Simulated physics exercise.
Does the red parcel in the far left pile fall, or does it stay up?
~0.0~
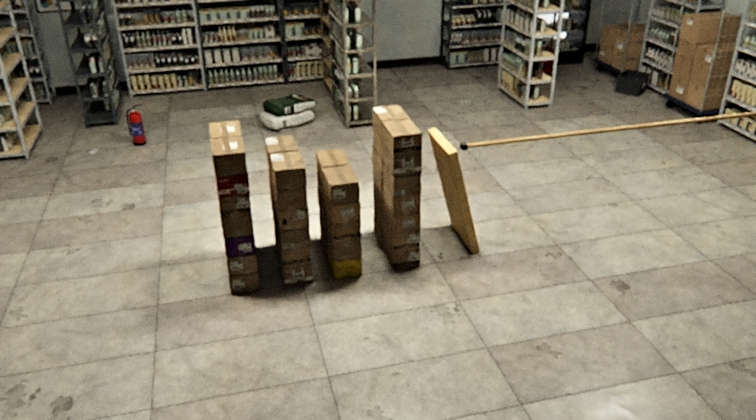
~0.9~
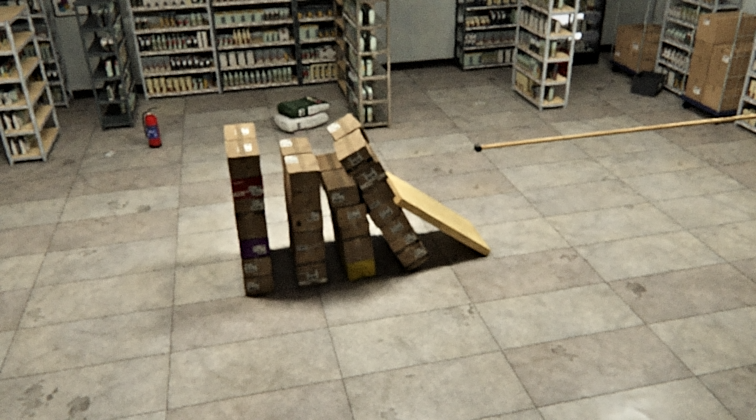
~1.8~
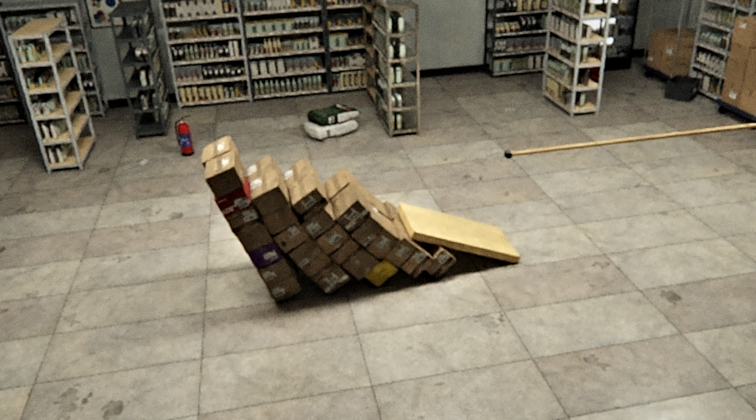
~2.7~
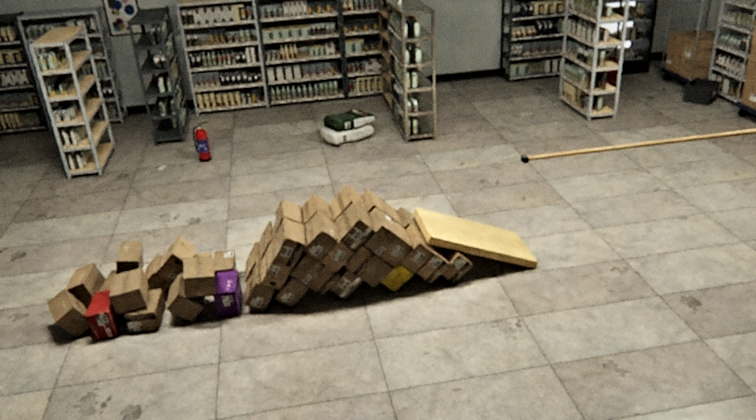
The red parcel falls. It comes down with the far left pile and ends up on the floor among the scattered parcels.
